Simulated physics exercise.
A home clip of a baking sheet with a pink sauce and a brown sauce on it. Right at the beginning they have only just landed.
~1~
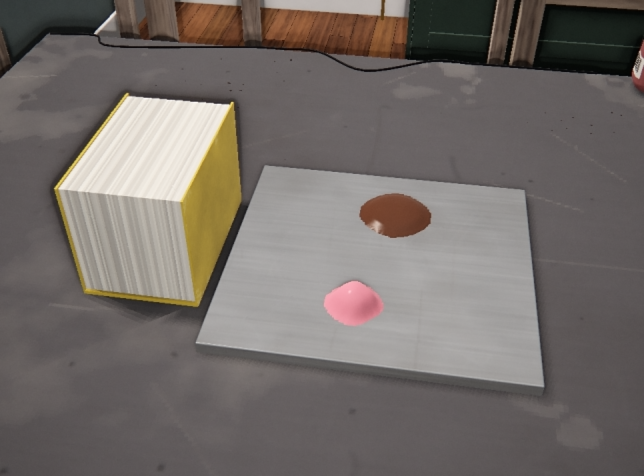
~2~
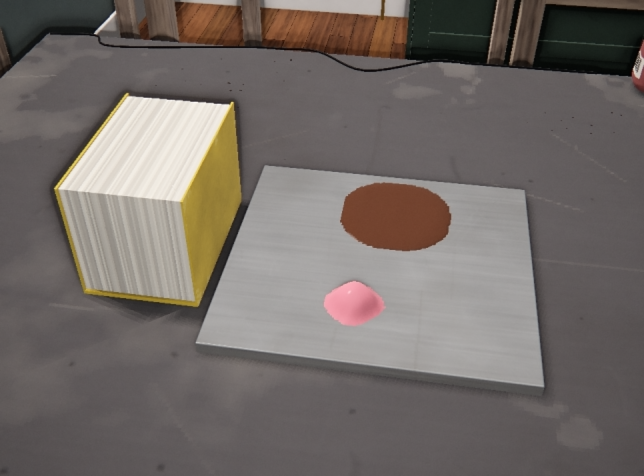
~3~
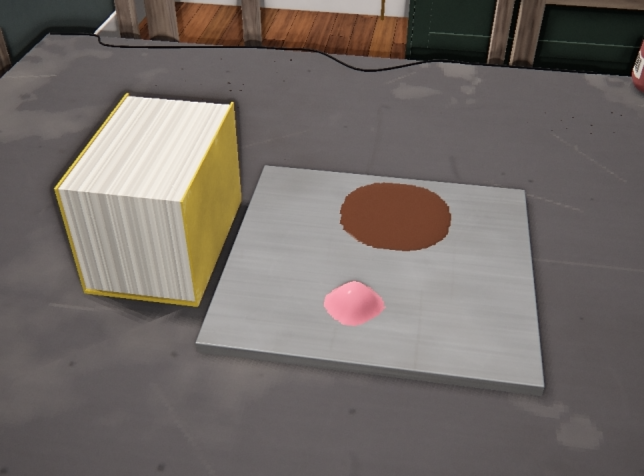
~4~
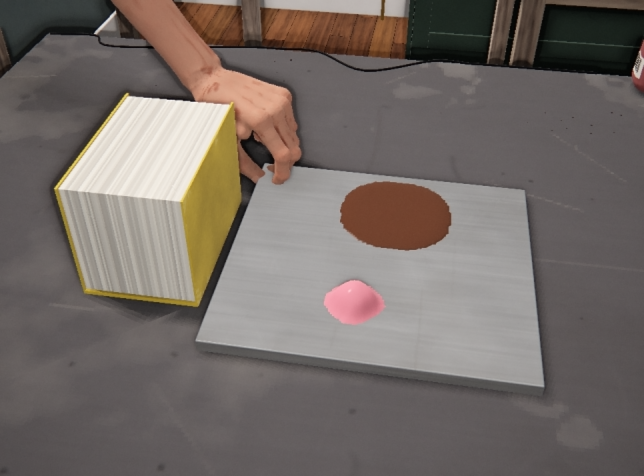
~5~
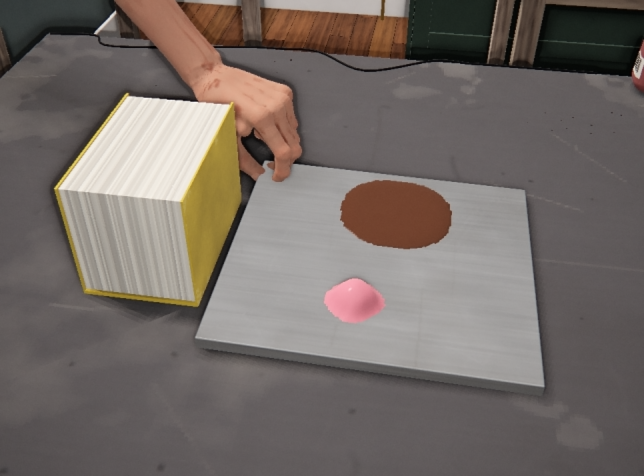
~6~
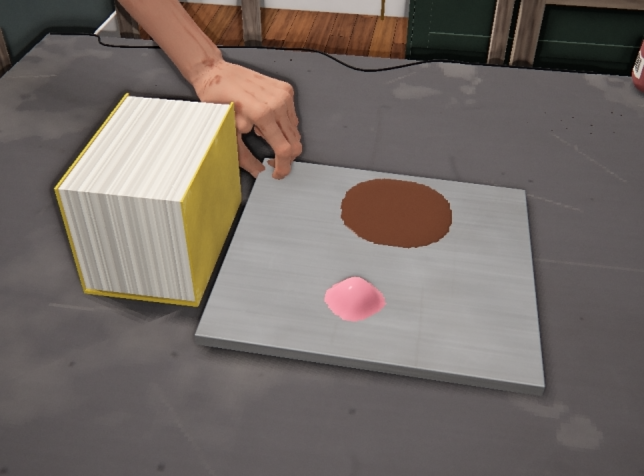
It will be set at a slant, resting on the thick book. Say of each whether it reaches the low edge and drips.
Result: The pink sauce does not leave; the brown sauce leaves the surface.
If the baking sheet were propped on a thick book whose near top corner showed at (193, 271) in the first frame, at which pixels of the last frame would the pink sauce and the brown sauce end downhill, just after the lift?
At (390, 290), then at (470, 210).
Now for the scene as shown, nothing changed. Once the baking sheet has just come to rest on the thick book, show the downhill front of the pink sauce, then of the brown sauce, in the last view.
Fronts, final frame: First approx. (410, 254); second approx. (534, 228).
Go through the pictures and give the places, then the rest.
In the first picture, the baking sheet lies flat; pink sauce (354, 296) a tall heap; brown sauce (396, 212) a low mound; thick book (129, 251).
In the second picture, they settle; pink sauce (354, 296) a tall heap; brown sauce (396, 214) spread thin.
In the third picture, at rest; pink sauce (354, 296) a tall heap; brown sauce (396, 214) spread thin.
In the fourth picture, a hand takes the end; pink sauce (354, 294) a tall heap; brown sauce (396, 213) spread thin.
In the fifth picture, the end is rising; pink sauce (355, 293) a tall heap; brown sauce (396, 211) spread thin.
In the sixth picture, the baking sheet slopes by about 2°; pink sauce (356, 291) a tall heap; brown sauce (397, 211) spread thin; thick book (129, 251).
Next, slope about 28°; the pink sauce has not moved; the brown sauce has crept down a long way.
After that, the pink sauce has not moved; the brown sauce is dripping off the low end.
Finally, slope about 28°; the pink sauce has not moved; the brown sauce is dripping off the low end.
